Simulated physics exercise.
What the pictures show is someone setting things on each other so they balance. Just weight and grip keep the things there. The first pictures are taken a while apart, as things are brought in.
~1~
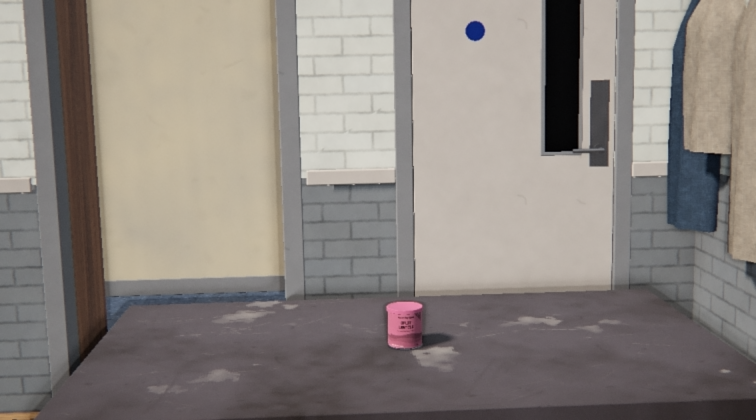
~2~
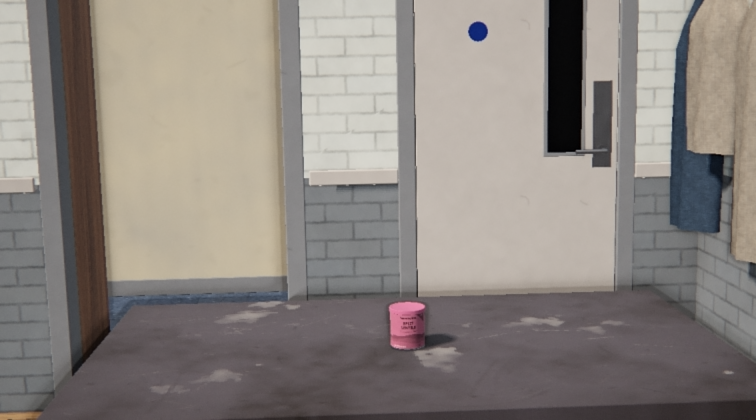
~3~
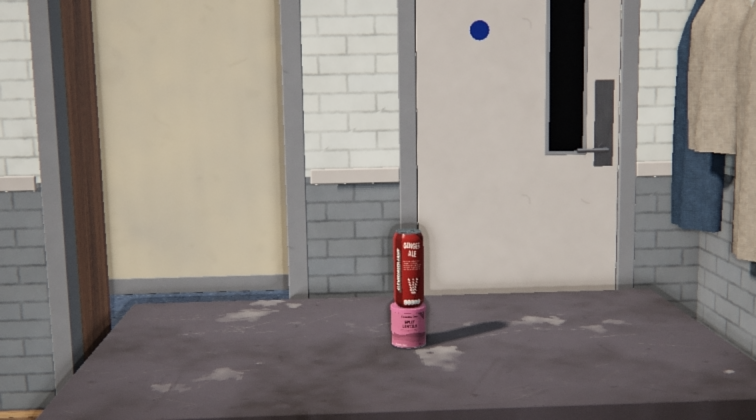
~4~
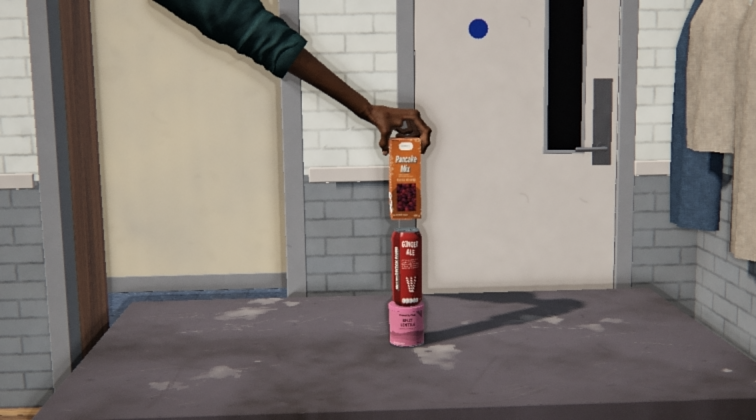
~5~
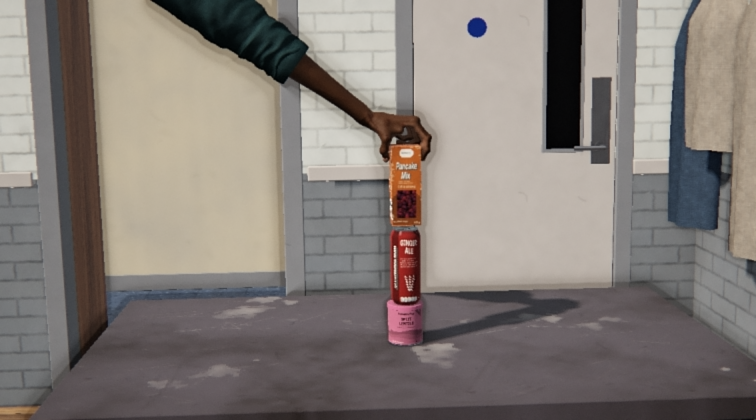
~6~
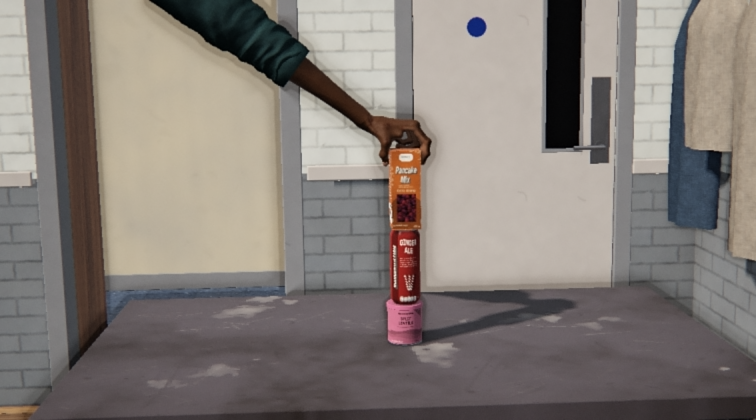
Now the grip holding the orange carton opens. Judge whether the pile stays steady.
Short answer: It's safe.
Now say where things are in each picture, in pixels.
In the first picture, the last thing is not in view yet.
In the second picture, the last thing is not in view yet.
In the third picture, the last thing is not in view yet; red can (409, 268).
The fourth picture shows coming down; orange carton (405, 178); red can (407, 267).
The fifth picture shows coming down; orange carton (405, 185); red can (406, 266).
The sixth picture shows in place under the hand; orange carton (405, 188); red can (405, 265).
Then, 0.20 s after the last picture, nothing has stirred.
Then, 0.60 s after the last picture, orange carton resting near (405, 189).
At rest, all 3 in place. Seen from the same camera at the end, orange carton near (405, 189). The pile stays up.
